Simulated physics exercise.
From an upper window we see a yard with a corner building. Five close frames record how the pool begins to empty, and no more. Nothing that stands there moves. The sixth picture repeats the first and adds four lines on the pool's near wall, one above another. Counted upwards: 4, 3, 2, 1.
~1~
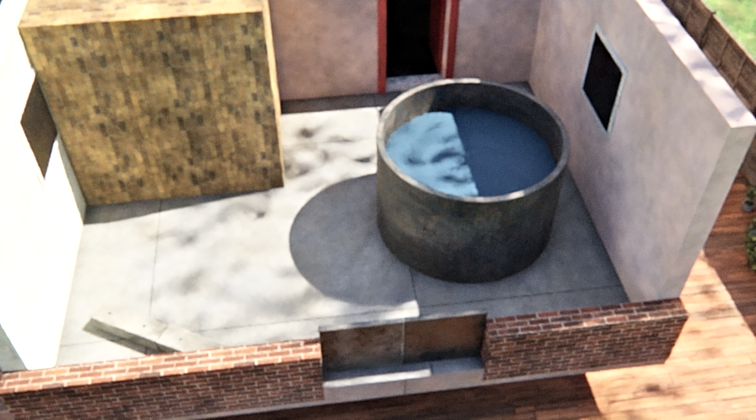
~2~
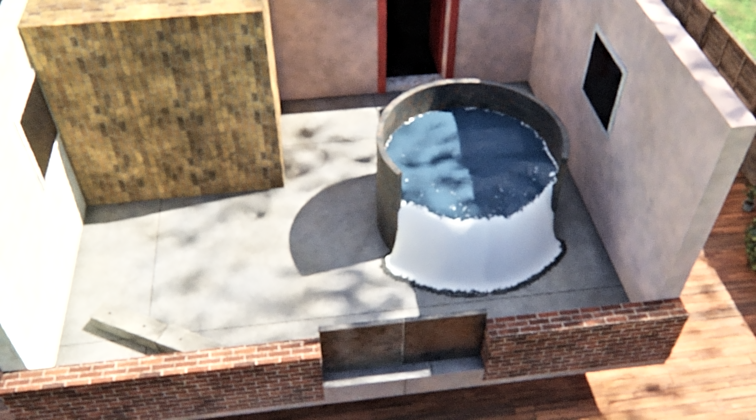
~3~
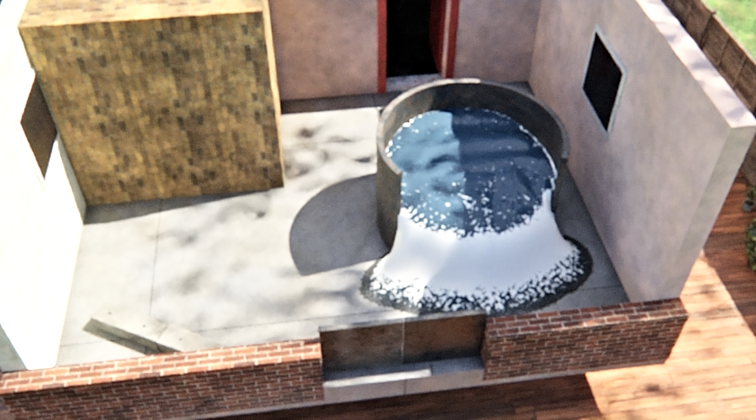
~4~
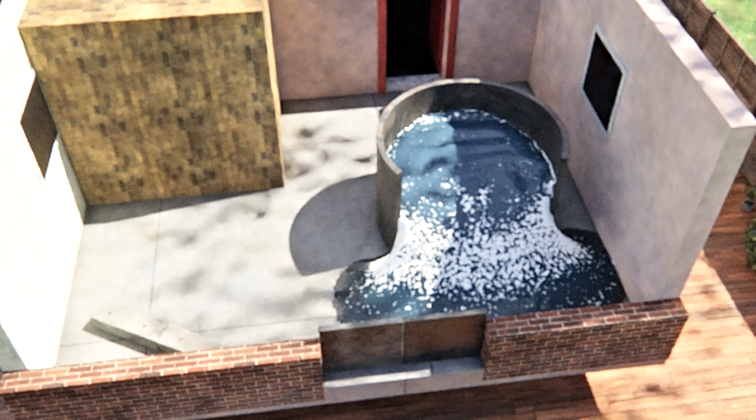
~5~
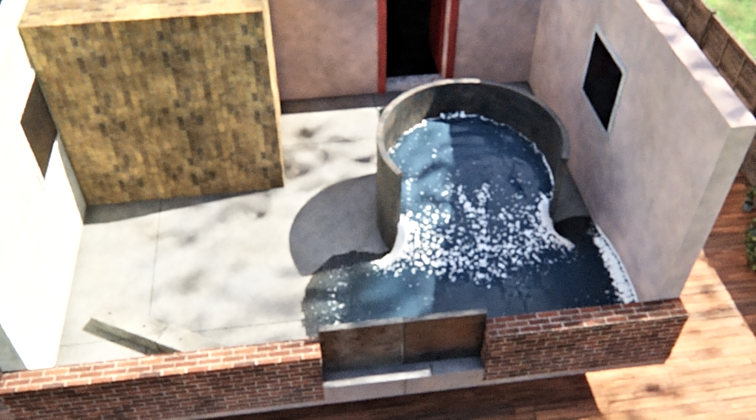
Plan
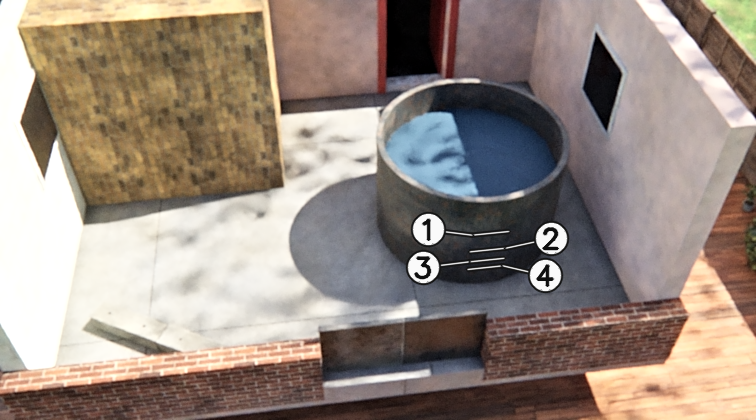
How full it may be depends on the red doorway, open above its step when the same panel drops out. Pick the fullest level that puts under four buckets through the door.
Mark 1 just does it.
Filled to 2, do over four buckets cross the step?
No, that is safe.
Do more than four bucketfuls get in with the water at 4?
No.
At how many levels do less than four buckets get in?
All of them.
In white, 1 at (490, 233); 2 at (488, 250); 3 at (486, 260); 4 at (485, 267); from the bottom up 4, 3, 2, 1.
For mark 1, a bucket or two gets in.
For mark 2, nothing gets over.
For mark 3, nothing gets over.
For mark 4, nothing gets over.
